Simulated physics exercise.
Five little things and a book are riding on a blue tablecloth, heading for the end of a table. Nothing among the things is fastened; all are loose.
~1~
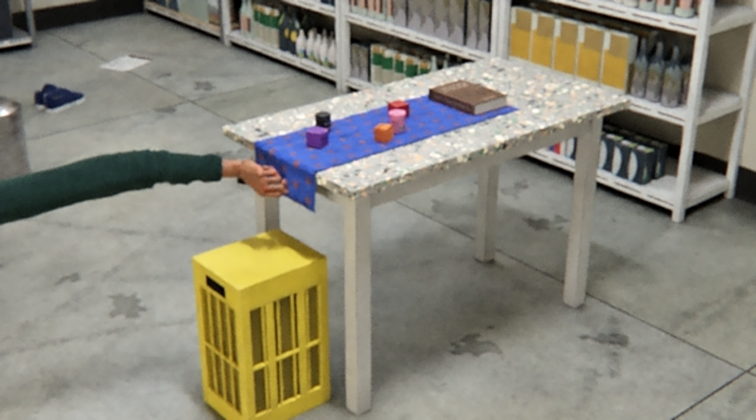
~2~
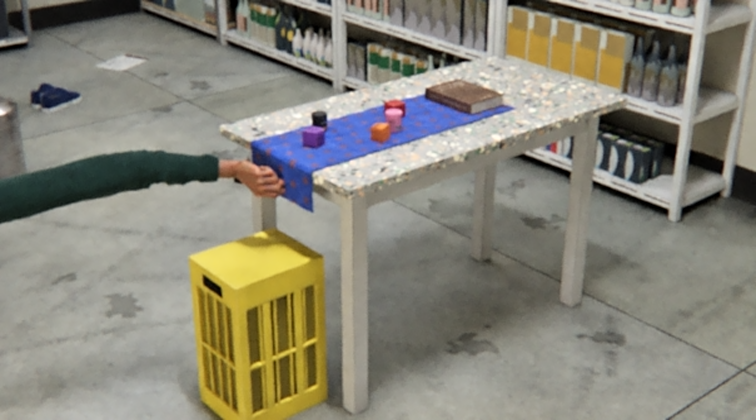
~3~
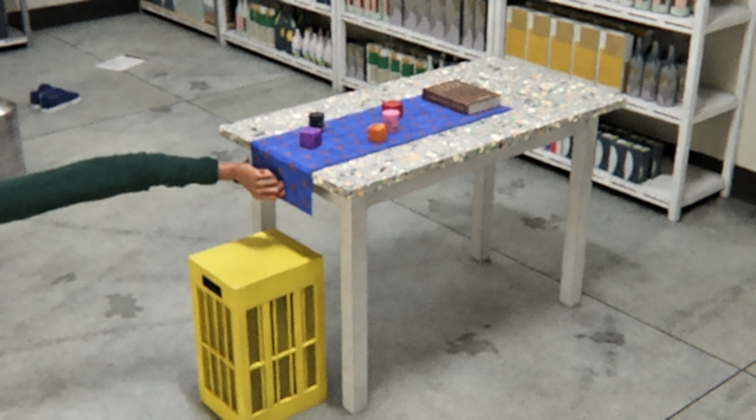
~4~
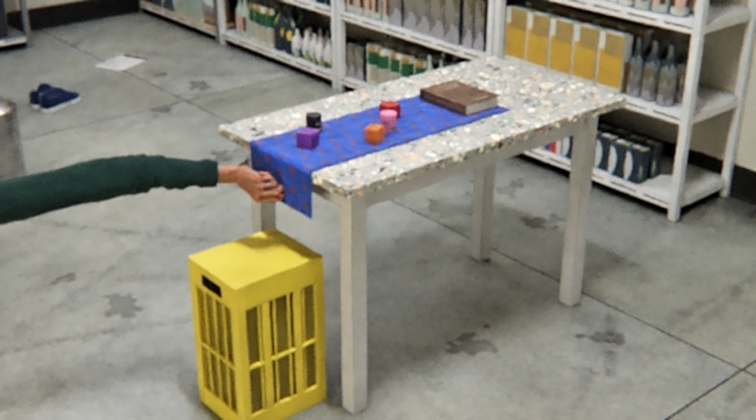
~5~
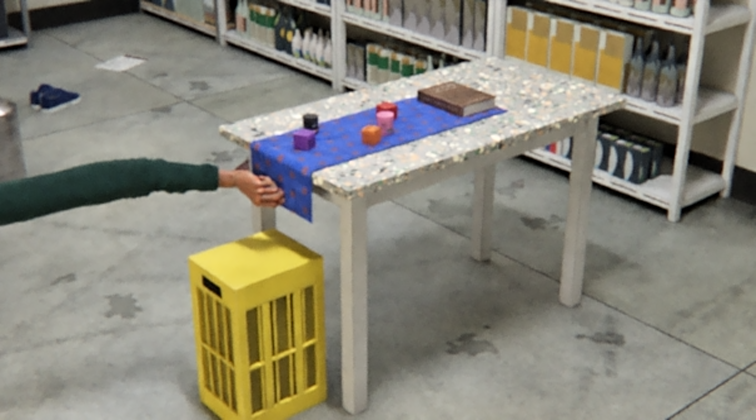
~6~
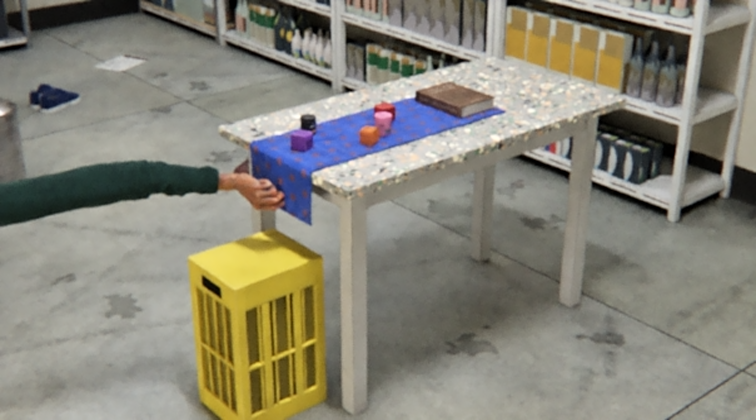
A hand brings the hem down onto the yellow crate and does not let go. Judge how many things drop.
My judgement: One.
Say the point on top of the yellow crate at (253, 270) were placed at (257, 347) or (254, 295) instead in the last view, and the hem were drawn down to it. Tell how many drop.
4 and 2.
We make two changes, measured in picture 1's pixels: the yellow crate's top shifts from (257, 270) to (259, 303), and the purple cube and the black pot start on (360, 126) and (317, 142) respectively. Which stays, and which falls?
In the end the purple cube is still on top and the black pot is no longer on top.
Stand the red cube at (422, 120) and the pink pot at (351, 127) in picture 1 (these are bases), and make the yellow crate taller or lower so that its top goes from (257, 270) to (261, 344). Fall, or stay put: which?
As for the red cube, it stays in place; as for the pink pot, it leaves the top.
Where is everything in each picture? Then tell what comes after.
In the first picture, hem (316, 214); purple cube (317, 130); black pot (323, 114); orange cube (384, 126); pink pot (397, 112); red cube (399, 103); top of the crate (257, 270).
In the second picture, hem (314, 213); purple cube (314, 129).
In the third picture, hem (312, 216); black pot (316, 114).
In the fourth picture, hem (312, 219); orange cube (375, 127); top of the crate (253, 269).
In the fifth picture, hem (312, 224); pink pot (385, 114).
In the sixth picture, hem (312, 226); purple cube (302, 133); black pot (308, 116); orange cube (369, 129); pink pot (383, 115); red cube (385, 105).
Soon after, hem near (282, 237); purple cube gone.
Then, hem on the crate; purple cube gone.
At rest, hem on the crate; purple cube gone. It carries off one.
